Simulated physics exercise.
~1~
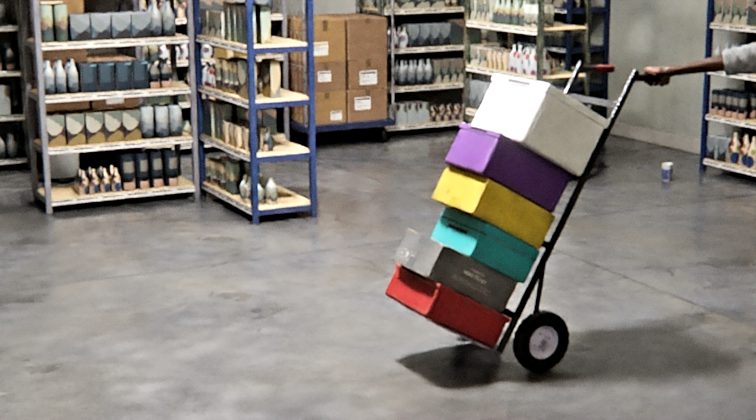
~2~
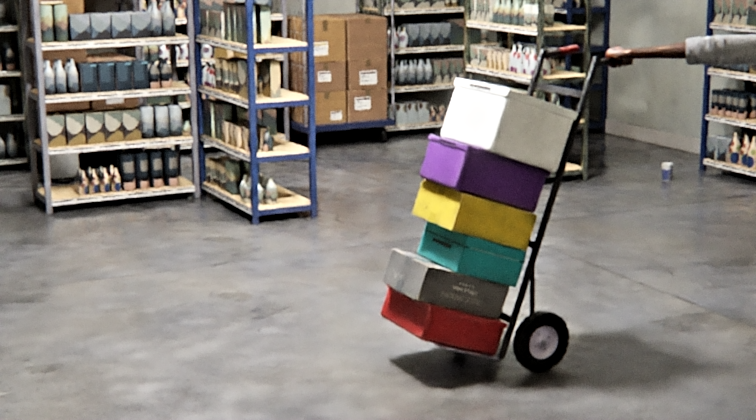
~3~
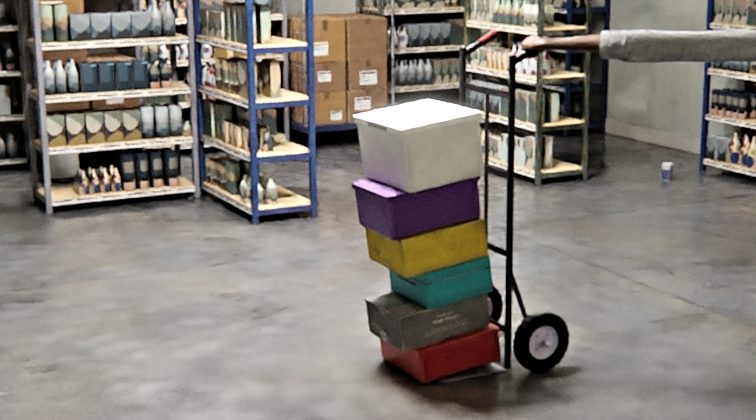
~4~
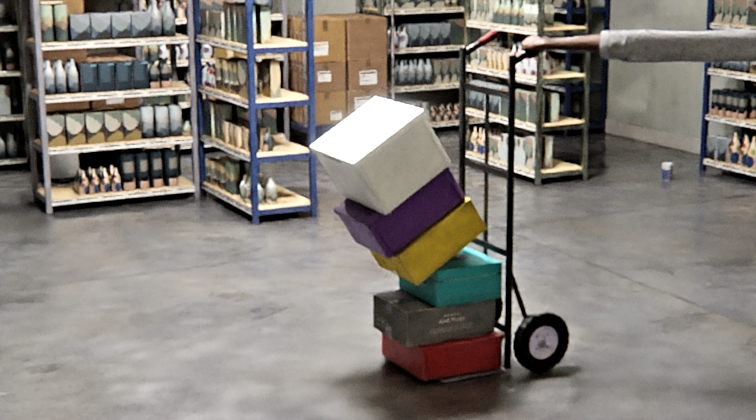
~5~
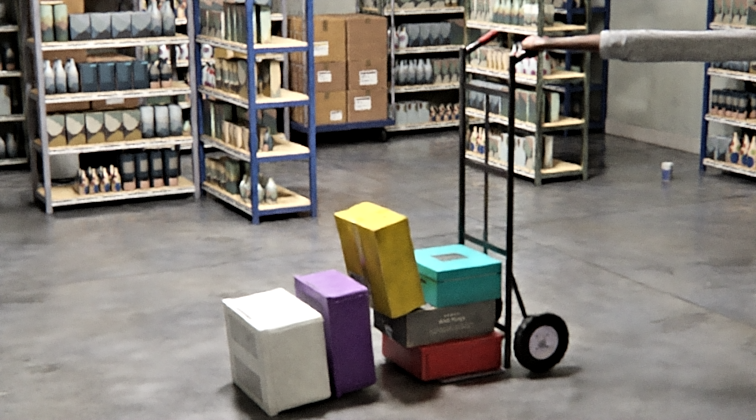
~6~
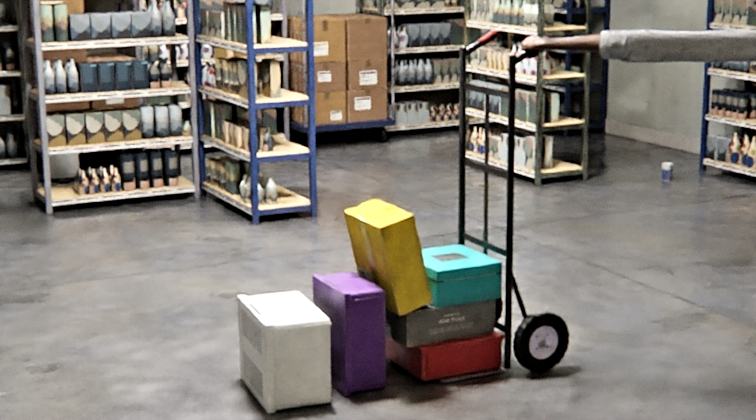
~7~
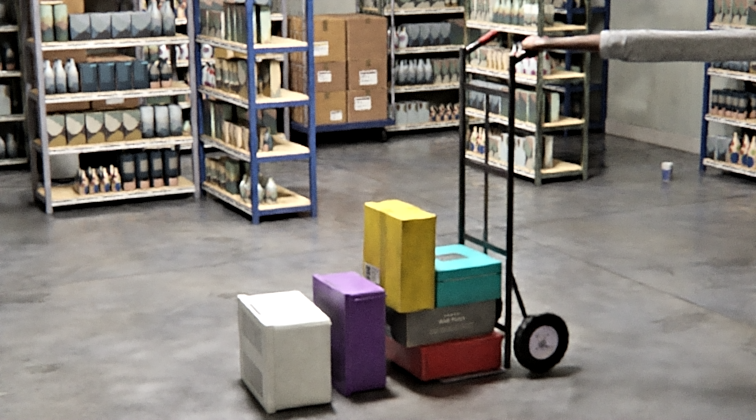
A hand truck carrying six loose, stacked containers leans back toward the right in a storage room lined with shelves, its handle held by a hand. The hand swings the truck forward until it stands upright, and the stack leans left. The white and purple totes tip over the left side along with the yellow box beneath them. The two totes drop to the floor, while the yellow box rocks and settles on its side atop the stack. The turquoise toolbox, grey parcel and red tote remain stacked on the upright truck.
